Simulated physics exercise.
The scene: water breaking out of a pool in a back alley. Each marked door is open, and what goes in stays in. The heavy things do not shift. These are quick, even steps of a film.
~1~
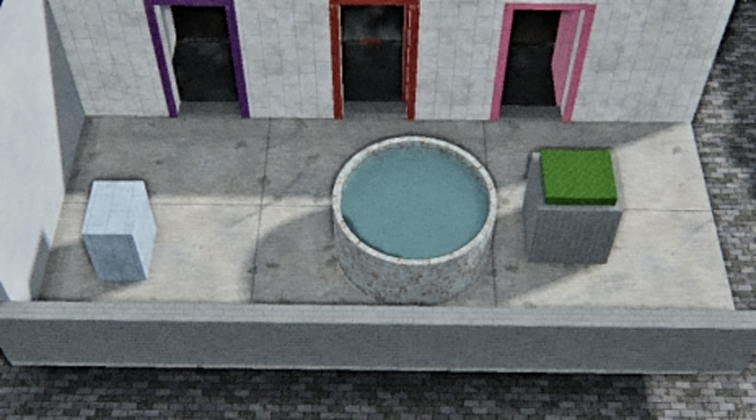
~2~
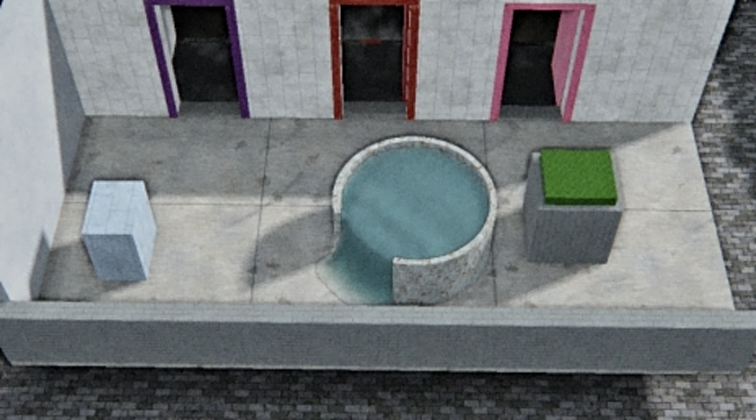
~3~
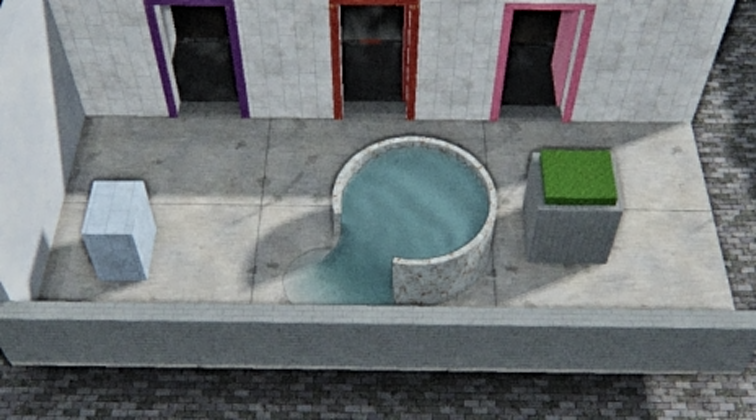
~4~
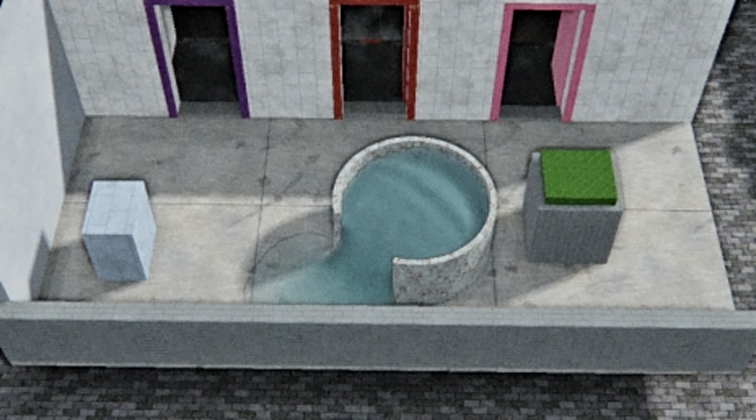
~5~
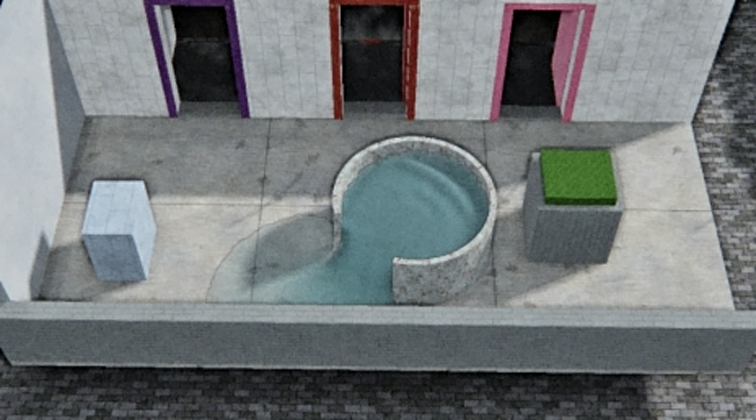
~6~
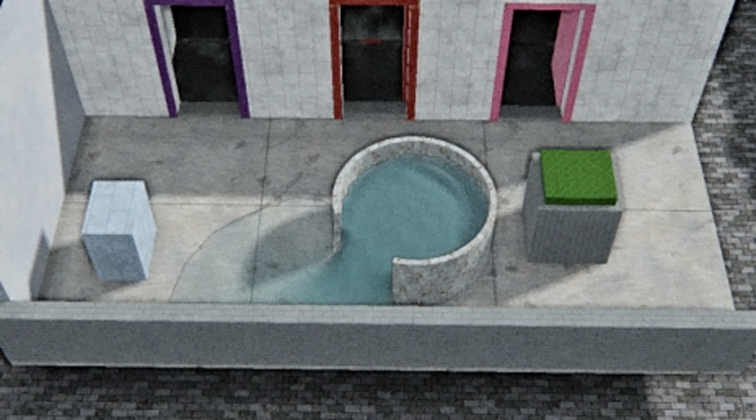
At first, still water fills a round stone pool in a walled yard, between a pale block and a green-topped one. Then the front left of the pool's wall is open, and water pours through the gap, spreading leftward across the paving in a thin, widening sheet toward the pale block.
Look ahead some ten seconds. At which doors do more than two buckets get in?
One by one: The pink door stays under that; the purple door takes more than that; the red door stays under that.
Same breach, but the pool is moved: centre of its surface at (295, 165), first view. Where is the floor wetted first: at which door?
I say the purple door.
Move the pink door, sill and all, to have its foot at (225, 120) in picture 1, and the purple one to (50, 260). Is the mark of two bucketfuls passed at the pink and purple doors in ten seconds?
Then: The pink one passes that mark; the purple one floods.
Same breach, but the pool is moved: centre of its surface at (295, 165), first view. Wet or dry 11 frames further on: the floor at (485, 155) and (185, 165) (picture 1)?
In turn: No water, flooded.
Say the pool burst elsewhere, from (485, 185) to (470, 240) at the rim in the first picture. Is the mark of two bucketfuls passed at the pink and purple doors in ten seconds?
One by one: The pink door floods, the purple door takes less.
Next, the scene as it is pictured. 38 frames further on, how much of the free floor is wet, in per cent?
Roughly 80 per cent.
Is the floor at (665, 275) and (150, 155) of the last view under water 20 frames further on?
In turn: Flooded, awash.
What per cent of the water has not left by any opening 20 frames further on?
Some 94 per cent.
A moment on, water covers 30 % of the floor; the pink door not reached, the purple door not reached, the red door not reached.
Next, water covers 50 % of the floor; the pink door not reached, the purple door not reached, the red door not reached.
Then, water covers 60 % of the floor; the pink door not reached, the purple door over two buckets in, the red door wet at the sill, nothing in.
Later, water covers 80 % of the floor; the pink door wet at the sill, nothing in, the purple door far over two buckets in, the red door wet at the sill, nothing in.
In the end, water covers 95 % of the floor; the pink door under two buckets in, the purple door far over two buckets in, the red door wet at the sill, nothing in.
